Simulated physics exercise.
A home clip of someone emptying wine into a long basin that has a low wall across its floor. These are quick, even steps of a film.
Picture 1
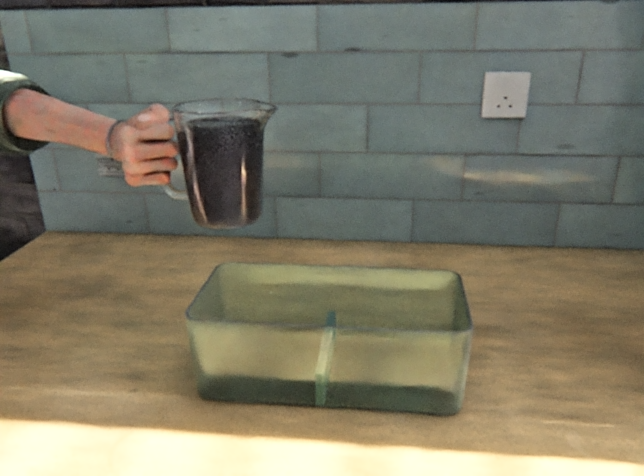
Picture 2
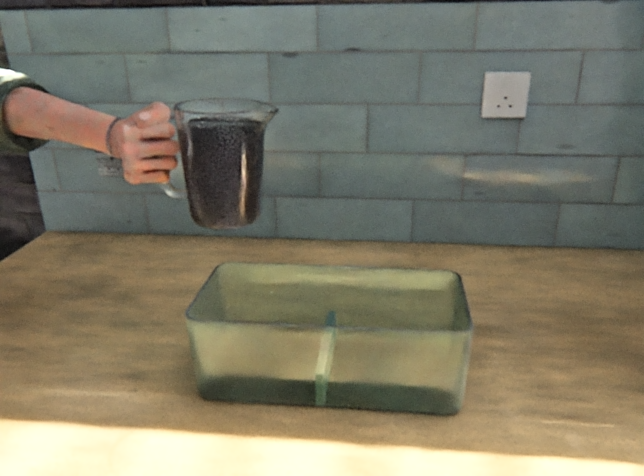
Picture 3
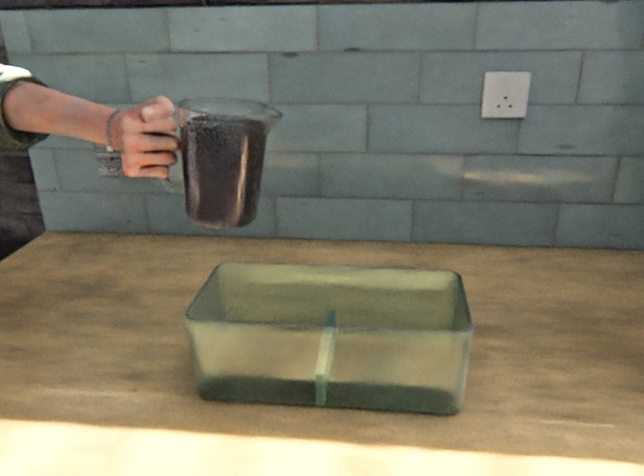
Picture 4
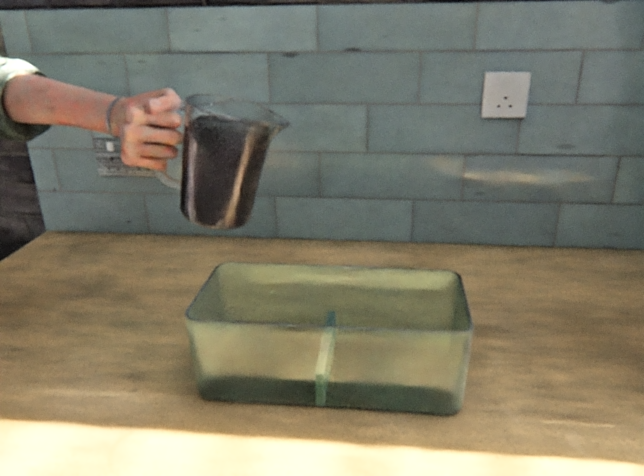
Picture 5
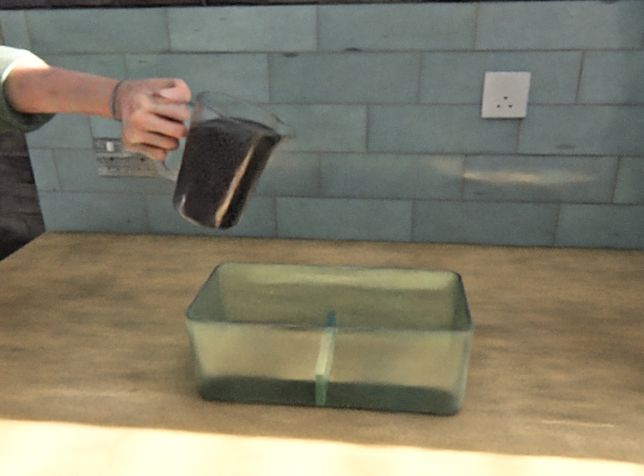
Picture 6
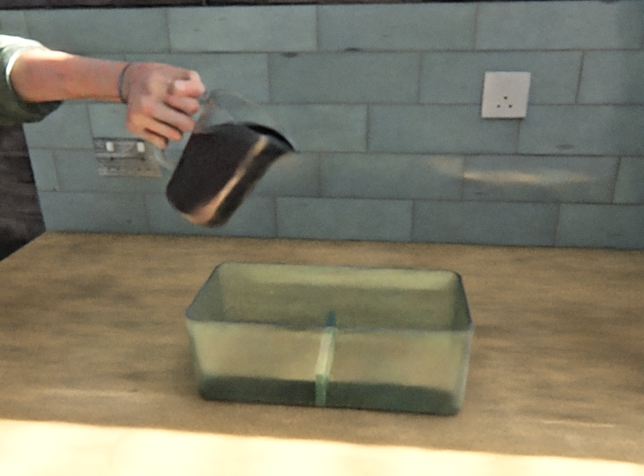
On a wooden counter, a hand tilts a jug of dark liquid rightward above a long basin.
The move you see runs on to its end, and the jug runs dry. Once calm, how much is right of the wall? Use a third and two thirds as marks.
It comes to more than two thirds.
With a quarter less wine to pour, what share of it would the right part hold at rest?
Close to 90 per cent.
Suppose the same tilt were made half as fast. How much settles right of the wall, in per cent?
Roughly 95 in a hundred.
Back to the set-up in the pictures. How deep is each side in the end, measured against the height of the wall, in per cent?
Some 0 per cent left and 50 right.
A moment on, the jug is tipped on its side and 59 per cent is still to pour, 0 is left of the wall and 11 right of it.
Next, the jug is tipped right over and 19 per cent is still to pour, 5 is left of the wall and 53 right of it.
Then the jug is tipped right over and 4 per cent is still to pour, 6 is left of the wall and 82 right of it.
Later the jug is tipped right over and 0 per cent is still to pour, 7 is left of the wall and 89 right of it.
In the end 8 per cent lies left of the wall, 89 right of it and 3 outside.
